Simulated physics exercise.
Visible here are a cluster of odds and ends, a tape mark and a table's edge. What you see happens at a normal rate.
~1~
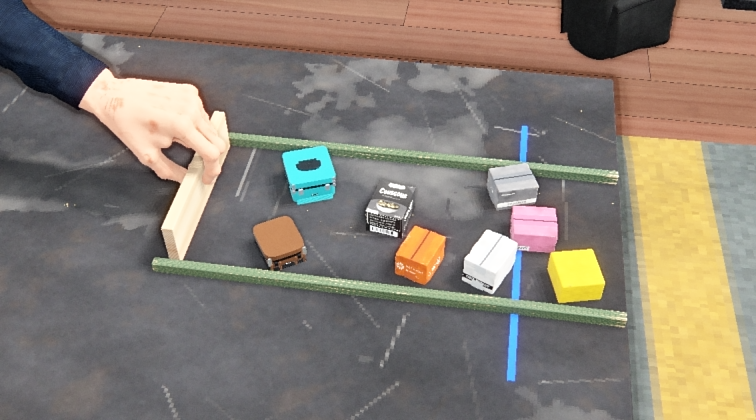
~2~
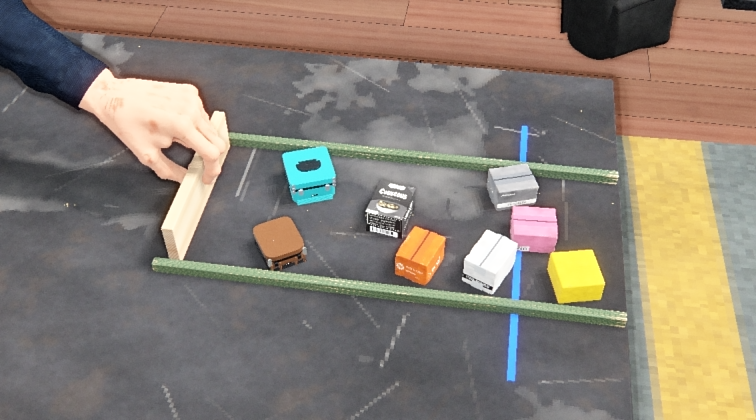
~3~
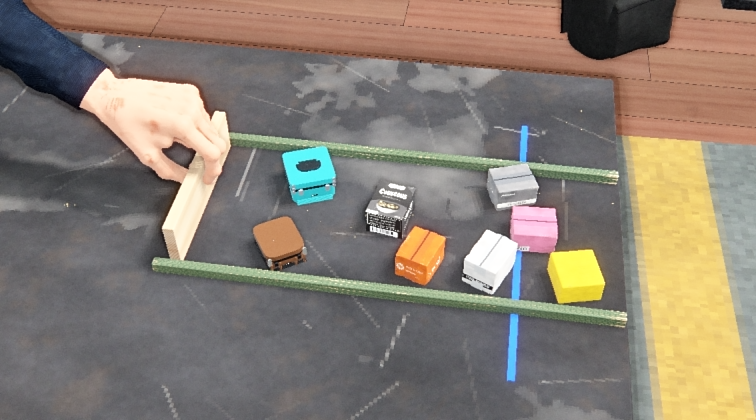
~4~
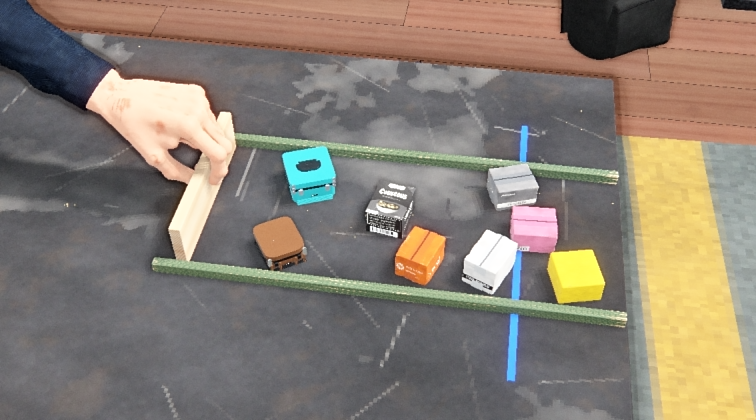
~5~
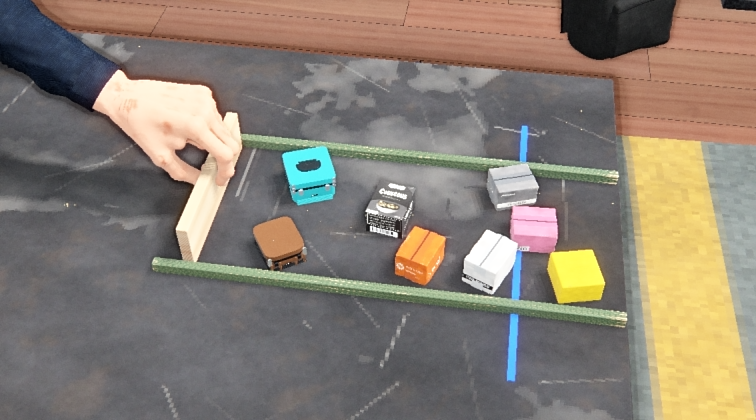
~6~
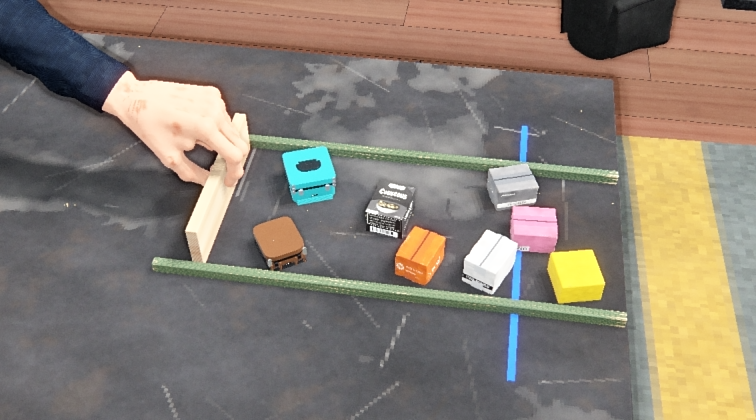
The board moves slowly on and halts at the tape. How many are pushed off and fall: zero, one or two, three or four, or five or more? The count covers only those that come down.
The push drops only one or a pair off the table.
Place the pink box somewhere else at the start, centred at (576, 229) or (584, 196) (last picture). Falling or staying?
Well, the pink box sits tight the first time and fails to stay the second time.
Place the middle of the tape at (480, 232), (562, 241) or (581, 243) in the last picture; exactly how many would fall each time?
Counts per try, in order: 0 / 4 / 5.
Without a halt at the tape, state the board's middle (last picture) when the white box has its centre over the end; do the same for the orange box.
The middle is at (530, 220) when it's the white box, and at (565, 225) when it's the orange box.
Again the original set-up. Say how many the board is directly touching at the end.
At rest, 2 are in contact.
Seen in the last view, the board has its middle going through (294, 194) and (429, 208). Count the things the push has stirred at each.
So far 2, and 6 at the second.
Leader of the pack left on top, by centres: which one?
That would be the pink box, the foremost.
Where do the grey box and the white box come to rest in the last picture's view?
Grey box: (588, 196); white box: (613, 272).
Early on, none off yet; yellow block at rest near (576, 276); pink box at rest near (533, 229); grey box at rest near (512, 187).
Finally, the number that fall off is one or two; lost, yellow block.
